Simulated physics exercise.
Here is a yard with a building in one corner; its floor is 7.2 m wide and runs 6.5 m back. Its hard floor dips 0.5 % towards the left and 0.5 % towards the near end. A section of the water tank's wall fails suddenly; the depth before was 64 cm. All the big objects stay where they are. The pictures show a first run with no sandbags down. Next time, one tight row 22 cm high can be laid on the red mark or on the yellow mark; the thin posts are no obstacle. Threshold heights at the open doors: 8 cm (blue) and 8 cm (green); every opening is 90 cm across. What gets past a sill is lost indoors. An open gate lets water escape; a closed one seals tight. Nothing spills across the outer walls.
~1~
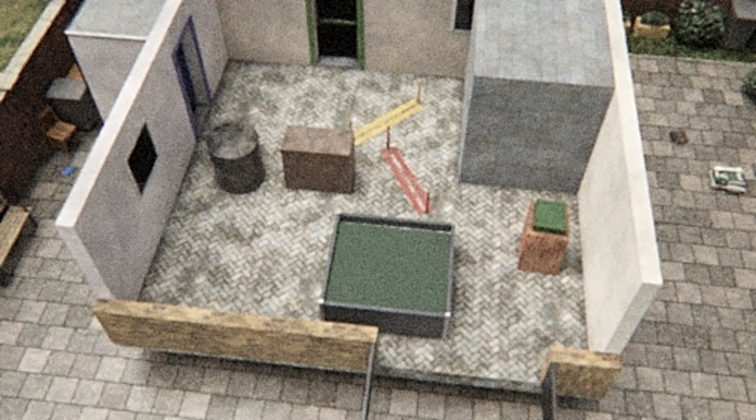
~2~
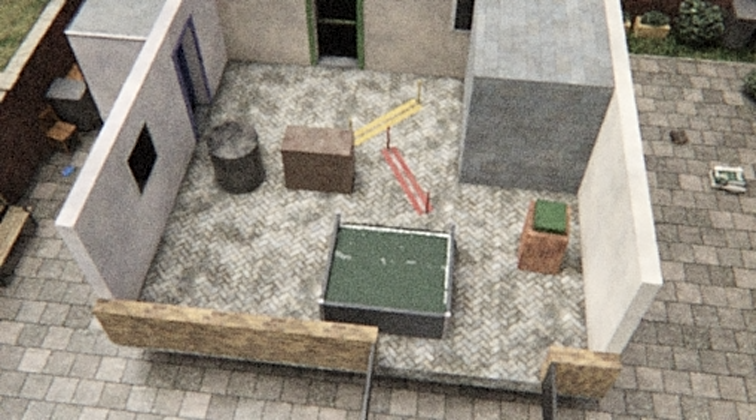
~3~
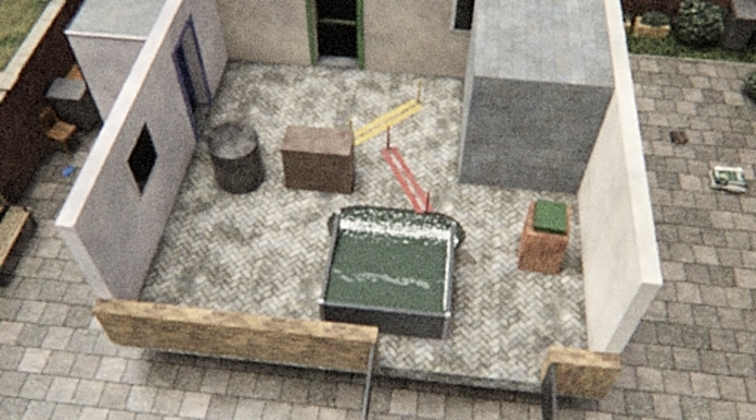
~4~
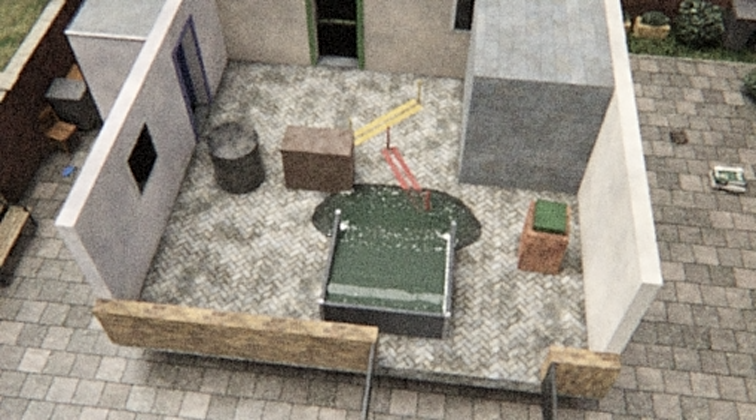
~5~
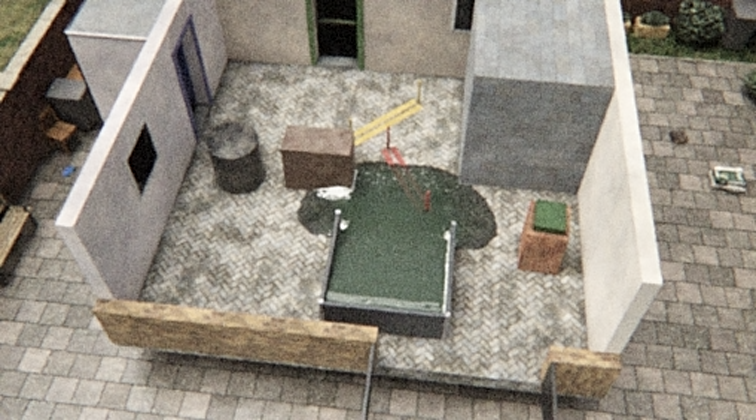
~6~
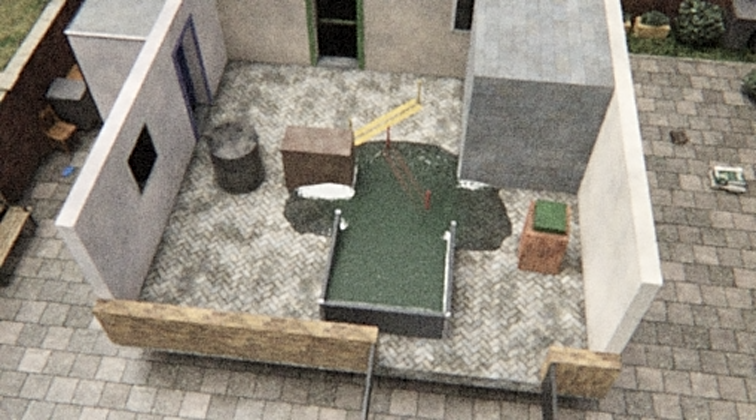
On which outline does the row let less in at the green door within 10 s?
Lay them on the yellow one.
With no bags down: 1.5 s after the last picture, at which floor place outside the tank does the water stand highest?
Near (437, 85).
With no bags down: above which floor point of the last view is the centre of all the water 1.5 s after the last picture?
Near (401, 187).
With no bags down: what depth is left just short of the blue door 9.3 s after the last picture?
Roughly 8.0 cm deep.
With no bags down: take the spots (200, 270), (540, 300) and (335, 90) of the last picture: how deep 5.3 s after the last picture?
Roughly 2, 1 and 6 cm, in turn.
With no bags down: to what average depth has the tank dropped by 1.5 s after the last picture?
Some 17 cm.
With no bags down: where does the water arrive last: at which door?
Last comes the blue one.
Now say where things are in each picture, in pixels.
The first frame shows the water tank at (390, 264) is whole and still, 64 cm deep.
In the second frame, the front is at a hidden place, 1.0 m from the gap on the water tank's far side; 0.5 m2 of floor is under water; 64 cm left at the back of the water tank.
In the third frame, the front is at a hidden place, 1.2 m from the gap on the water tank's far side; 1.4 m2 of floor is under water; 64 cm left at the back of the water tank.
In the fourth frame, the front is at a hidden place, 1.5 m from the gap on the water tank's far side; 2.9 m2 of floor is under water; 60 cm left at the back of the water tank.
In the fifth frame, the front is at (359, 167), 1.9 m from the gap on the water tank's far side; 4.3 m2 of floor is under water; 54 cm left at the back of the water tank.
In the sixth frame, water pours out on the water tank's far side and has run 2.4 m, to (385, 143); typically 7 cm deep outside, 54 cm at the water tank's back.
Then, 0.7 s after the last picture water covers 35 % of the floor and is deepest (24 cm) near (467, 189) in the run without bags; in at the green door, 0 L with no bags, 0 L with the row on red, 0 L on yellow.
Then, 1.5 s after the last picture water covers 45 % of the floor and is deepest (39 cm) near (437, 85) in the run without bags; in at the green door, 2 L with no bags, 20 L with the row on red, 0 L on yellow.
Then, 2.8 s after the last picture water covers 60 % of the floor and is deepest (23 cm) near (434, 116) in the run without bags; in at the green door, 25 L with no bags, 64 L with the row on red, 0 L on yellow.
Then, 5.3 s after the last picture water covers 85 % of the floor and is deepest (16 cm) near (221, 80) in the run without bags; in at the green door, 33 L with no bags, 69 L with the row on red, 0 L on yellow.
Then, 9.3 s after the last picture water covers 100 % of the floor and is deepest (12 cm) near (292, 311) in the run without bags; in at the green door, 33 L with no bags, 69 L with the row on red, 0 L on yellow.
